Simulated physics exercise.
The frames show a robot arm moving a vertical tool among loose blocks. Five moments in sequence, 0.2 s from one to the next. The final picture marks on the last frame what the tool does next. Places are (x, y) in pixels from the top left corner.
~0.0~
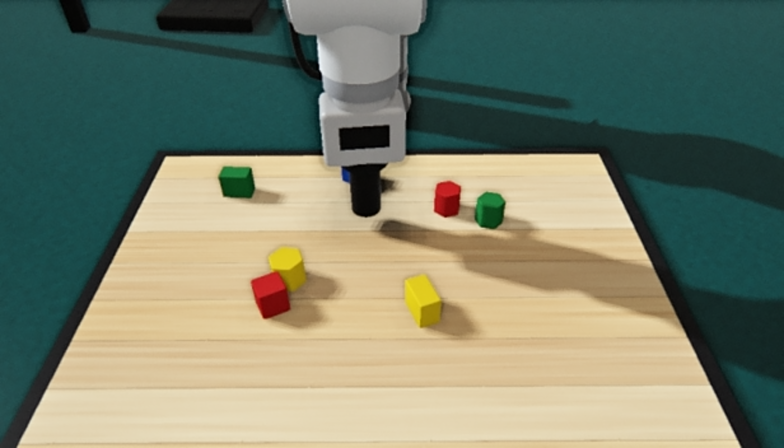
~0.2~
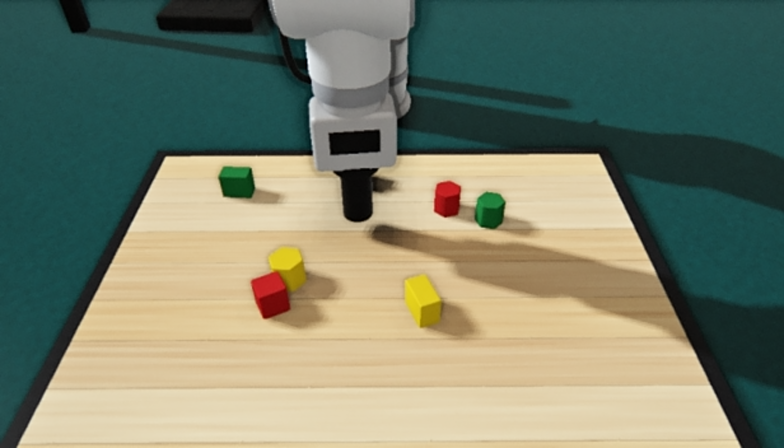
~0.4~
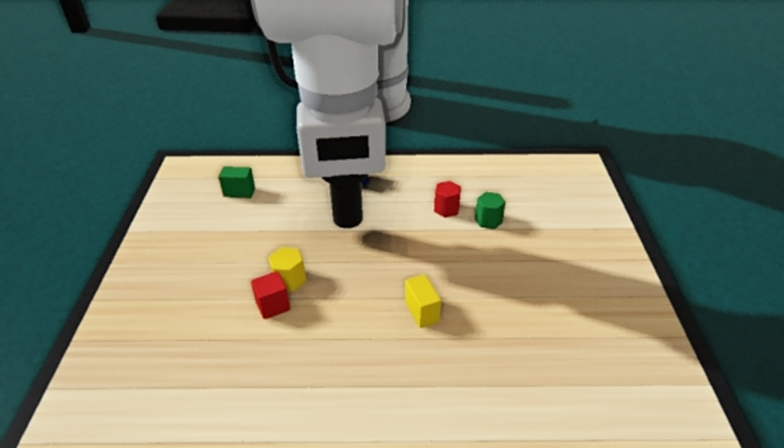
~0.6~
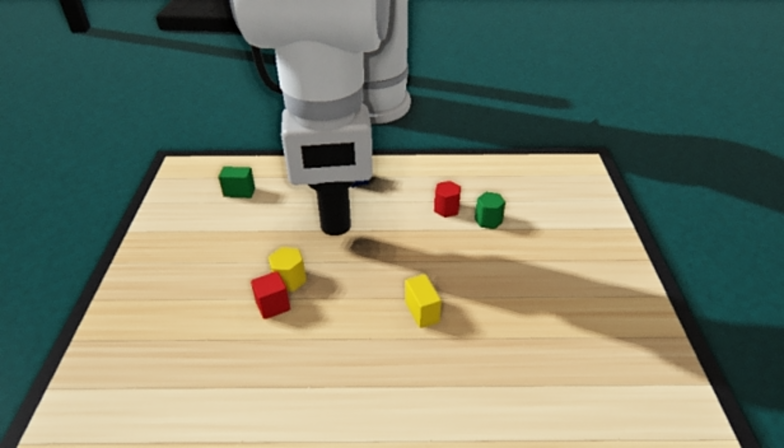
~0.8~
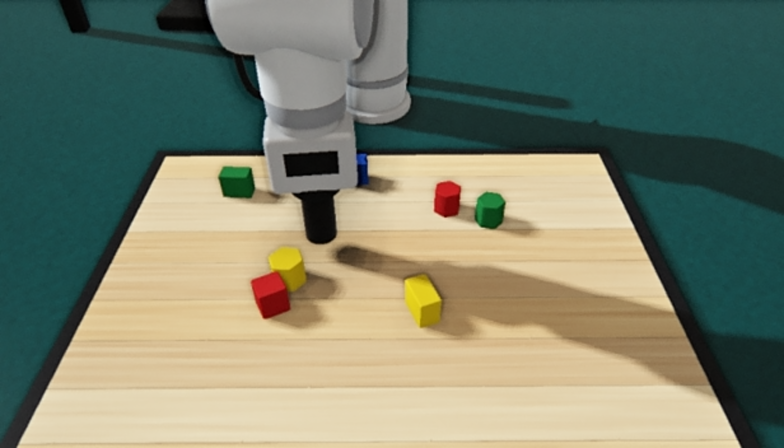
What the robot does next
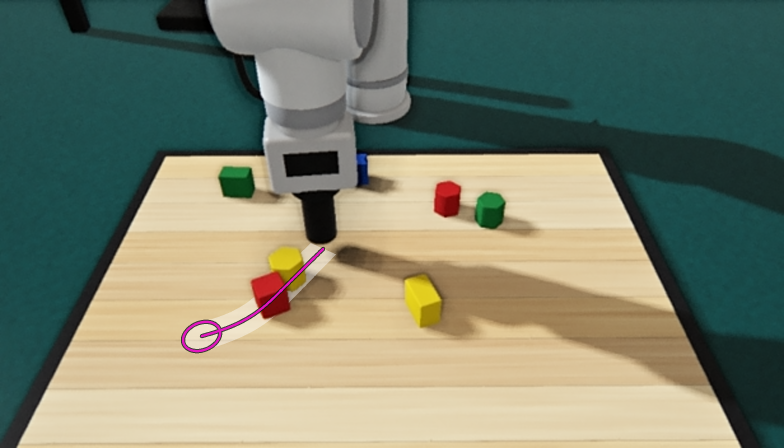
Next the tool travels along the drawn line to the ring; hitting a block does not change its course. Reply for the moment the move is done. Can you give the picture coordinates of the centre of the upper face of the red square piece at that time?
When the path ends, it will be at (215, 336).
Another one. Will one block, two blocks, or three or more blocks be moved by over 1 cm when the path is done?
My forecast: 2.
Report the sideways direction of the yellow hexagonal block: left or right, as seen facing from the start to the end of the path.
Displaced right.
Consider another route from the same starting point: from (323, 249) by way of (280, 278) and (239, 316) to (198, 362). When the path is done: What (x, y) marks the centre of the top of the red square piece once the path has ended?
The centre of its top will be at (242, 326).
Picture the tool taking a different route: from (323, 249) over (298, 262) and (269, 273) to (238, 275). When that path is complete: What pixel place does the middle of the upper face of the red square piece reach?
That would be at about pixel (255, 304).
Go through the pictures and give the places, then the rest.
In the first picture, tip of the tool (366, 208), middles of tops, red square piece (268, 284), yellow hexagonal block (286, 258).
In the second picture, tool (358, 213), nothing pushed.
In the third picture, tool (348, 219), nothing pushed.
In the fourth picture, tool (336, 226), nothing pushed.
In the fifth picture, tool (322, 235), red square piece (268, 284), yellow hexagonal block (286, 258).
The line goes from (323, 249) by way of (292, 280) and (255, 313) to (202, 336).
On the path given first. One third of the way, tool (290, 265); red square piece (251, 298), turned 65° anticlockwise; yellow hexagonal block (258, 273), turned 35° clockwise.
Two thirds of the way, tool (252, 299); red square piece (233, 320), turned 100° anticlockwise; yellow hexagonal block (213, 296), turned 85° clockwise.
At the end, tool (196, 322); red square piece (215, 336), turned 175° anticlockwise; yellow hexagonal block (163, 303), turned 145° clockwise.
